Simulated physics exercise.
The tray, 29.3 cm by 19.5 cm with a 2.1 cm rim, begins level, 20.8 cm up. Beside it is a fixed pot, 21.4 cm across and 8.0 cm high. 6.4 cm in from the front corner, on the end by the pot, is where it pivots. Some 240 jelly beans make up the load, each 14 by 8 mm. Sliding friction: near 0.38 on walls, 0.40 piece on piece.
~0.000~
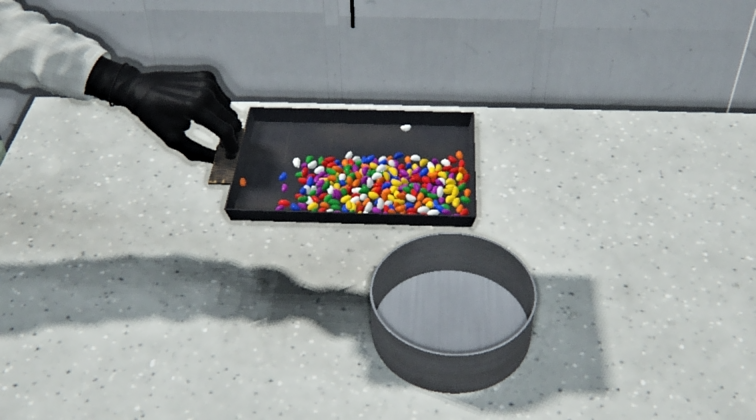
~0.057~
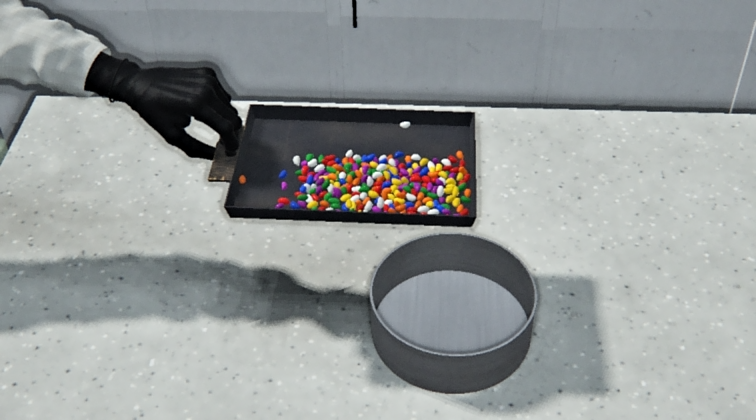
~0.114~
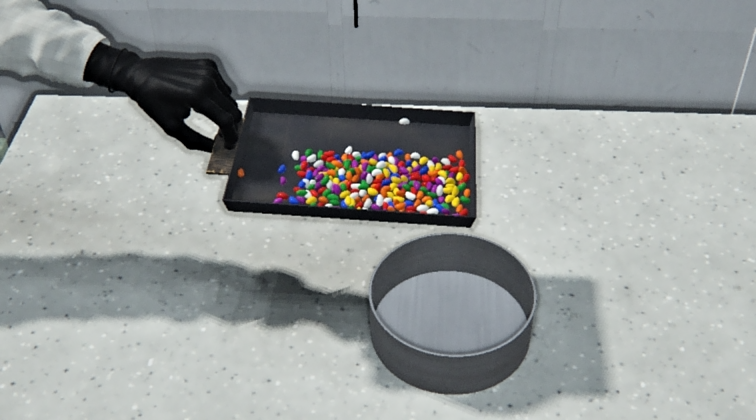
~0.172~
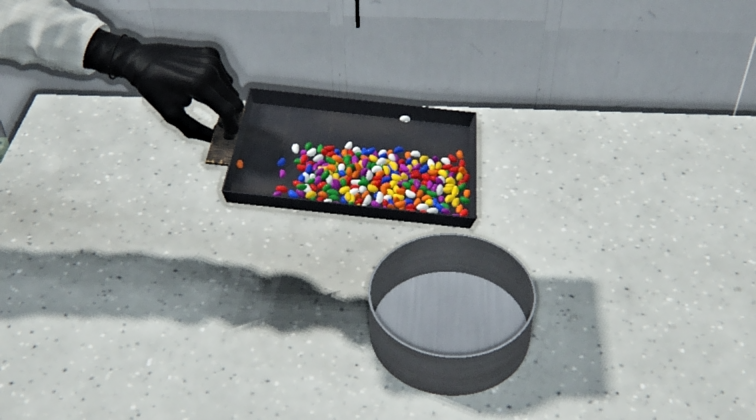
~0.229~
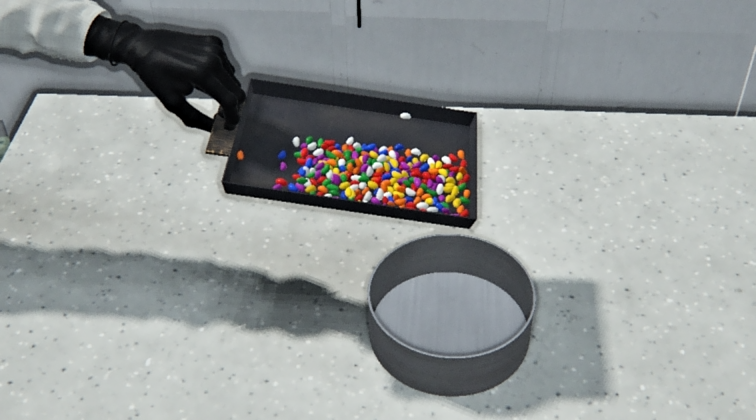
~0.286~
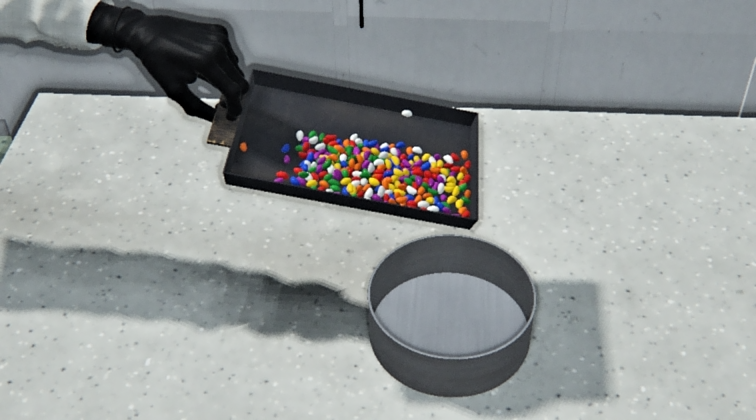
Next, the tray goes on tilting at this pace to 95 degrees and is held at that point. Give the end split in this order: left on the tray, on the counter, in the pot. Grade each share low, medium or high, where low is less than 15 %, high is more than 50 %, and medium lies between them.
Shares - tray: Low, counter: Medium, pot: High.
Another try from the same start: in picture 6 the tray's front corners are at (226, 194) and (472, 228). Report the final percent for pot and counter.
Pot 100, counter 0.
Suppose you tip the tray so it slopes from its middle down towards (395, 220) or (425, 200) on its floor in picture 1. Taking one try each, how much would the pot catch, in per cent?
About 100 per cent on the first try and 100 per cent on the second.
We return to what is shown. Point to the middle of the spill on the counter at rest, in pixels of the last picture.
Somewhere around (566, 270), I'd say.
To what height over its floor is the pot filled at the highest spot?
I'd put it at close to 2.0 centimetres.
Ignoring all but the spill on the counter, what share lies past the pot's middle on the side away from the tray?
About 90 per cent.
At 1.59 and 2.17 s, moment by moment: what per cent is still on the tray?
About 70, 10.
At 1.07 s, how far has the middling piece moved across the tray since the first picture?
Displacement on the tray: About 6 cm.
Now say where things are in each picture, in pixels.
In the first picture, tray tilt 0 degrees, front corners at (229, 207) and (472, 214); middle of the pieces at (379, 186); pot at (453, 290).
In the second picture, tray tilt 1 degrees, front corners at (229, 204) and (472, 214); middle of the pieces at (379, 185).
In the third picture, tray tilt 3 degrees, front corners at (227, 198) and (472, 214); middle of the pieces at (379, 182).
In the fourth picture, tray tilt 6 degrees, front corners at (226, 189) and (473, 215), lowest corner right front; middle of the pieces at (378, 179).
In the fifth picture, tray tilt 8 degrees, front corners at (226, 180) and (473, 216), lowest corner right front; middle of the pieces at (379, 176).
In the sixth picture, tray tilt 11 degrees, front corners at (228, 171) and (474, 217), lowest corner right front; middle of the pieces at (380, 172); pot at (452, 293). The tray's pace is about 50 degrees a second.
Then, at 1.07 s, tilt 50 degrees; the tray holds 100 %, the pot 0 %.
After 1.59 s, tilt 76 degrees; the tray holds 70 %, the pot 10 %.
Then, at 2.17 s, tilt 95 degrees; the tray holds 10 %, the pot 50 %.
At rest (3.5 s), tray 0 %, counter 35 %, pot 65 %.
